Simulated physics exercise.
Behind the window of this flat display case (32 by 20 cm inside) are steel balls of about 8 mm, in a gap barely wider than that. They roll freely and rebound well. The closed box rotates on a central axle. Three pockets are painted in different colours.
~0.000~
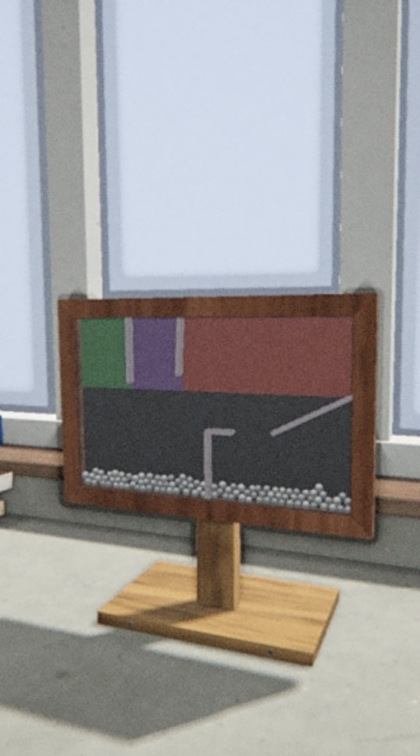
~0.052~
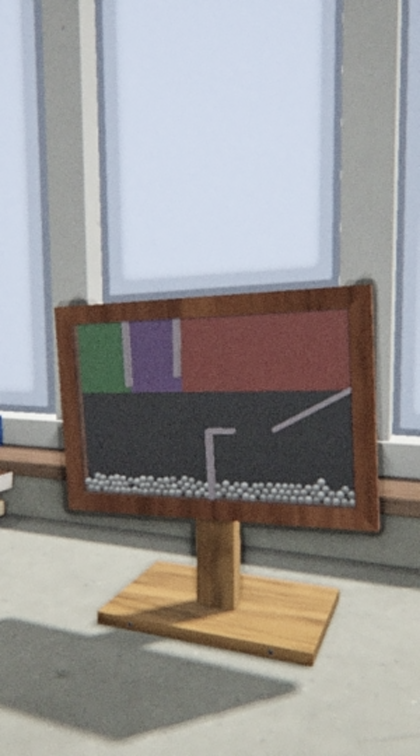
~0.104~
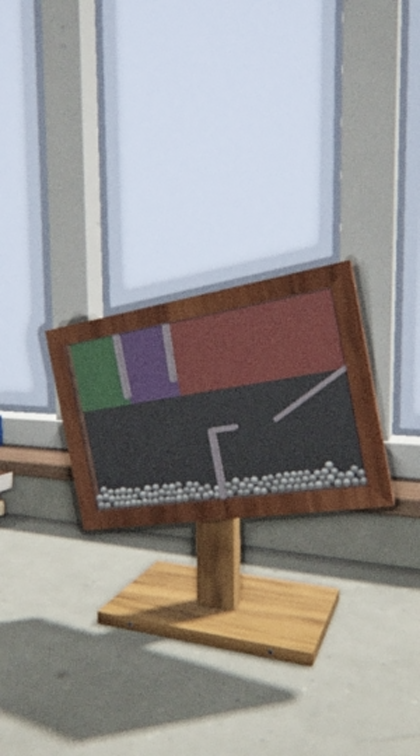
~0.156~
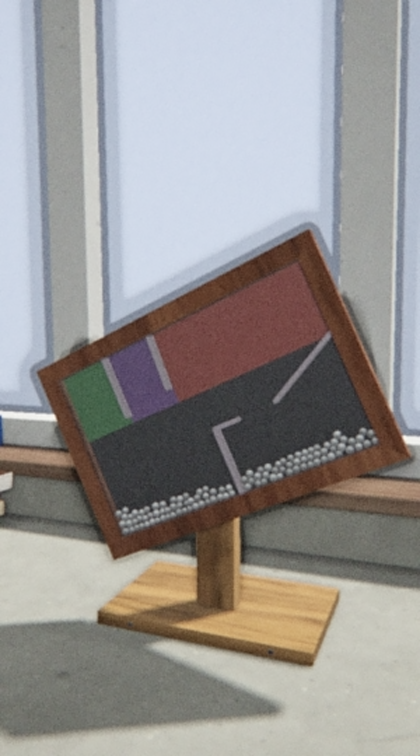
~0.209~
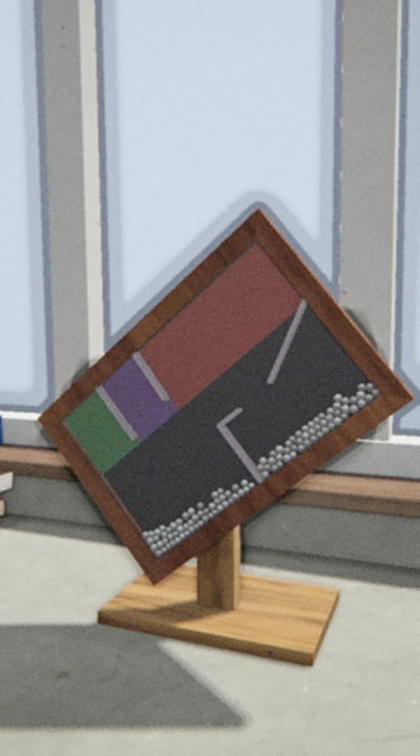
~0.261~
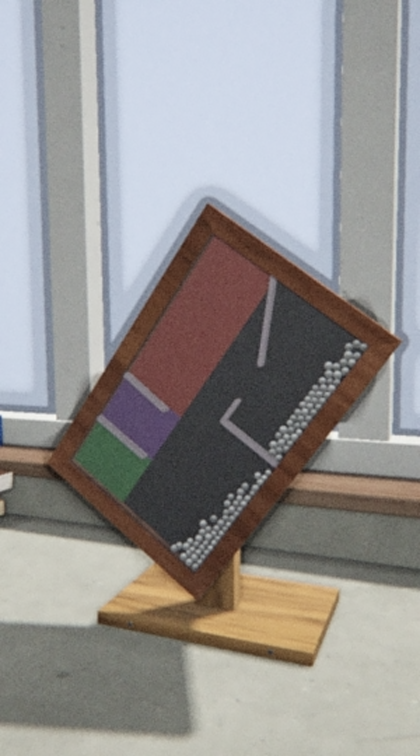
A wooden-framed display case turns anticlockwise on its stand, and small steel balls shift inside.
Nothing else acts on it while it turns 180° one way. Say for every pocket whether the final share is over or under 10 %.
Red pocket over, purple pocket under, green pocket over 10 %.
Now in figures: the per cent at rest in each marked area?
Red pocket: 45; purple pocket: 0; green pocket: 50.
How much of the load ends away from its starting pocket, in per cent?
Some 95 per cent.
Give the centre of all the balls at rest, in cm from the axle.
About 3 cm right and 8 cm below.
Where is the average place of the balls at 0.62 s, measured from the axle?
About 5 cm right and 2 cm below.
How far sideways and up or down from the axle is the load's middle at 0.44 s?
Some 8 cm right and 2 cm below.
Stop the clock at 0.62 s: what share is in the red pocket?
About 10 per cent.
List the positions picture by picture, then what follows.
The first frame shows level; about 100 balls; load centre (207, 489); top ball (319, 488); red (264, 355), purple (157, 354), green (106, 353).
The second frame shows turned 3° anticlockwise; load centre (210, 489); top ball (321, 483).
The third frame shows turned 11° anticlockwise; load centre (218, 489); top ball (329, 466); wall ends (128, 397), (173, 380), (277, 419), (235, 427).
The fourth frame shows turned 24° anticlockwise; load centre (232, 487); top ball (363, 432).
The fifth frame shows turned 39° anticlockwise; load centre (249, 480); top ball (370, 387).
The sixth frame shows turned 54° anticlockwise; load centre (262, 469); top ball (357, 344); red (198, 328), purple (140, 417), green (112, 460).
After 0.44 s, it stands 105° anticlockwise; the balls' middle is 8 cm right of and 2 cm below the centre; nothing in the marked areas.
After 0.62 s, it stands 156° anticlockwise; the balls' middle is 5 cm right of and 2 cm below the centre; red 10 %, green 25 %.
After 0.78 s, it stands 180° anticlockwise; the balls' middle is 4 cm right of and 5 cm below the centre; red 25 %, green 50 %.
Settled by 2.0 s, it stands 180° anticlockwise; red 45 %, purple 0 %, green 50 %, elsewhere 5 %.
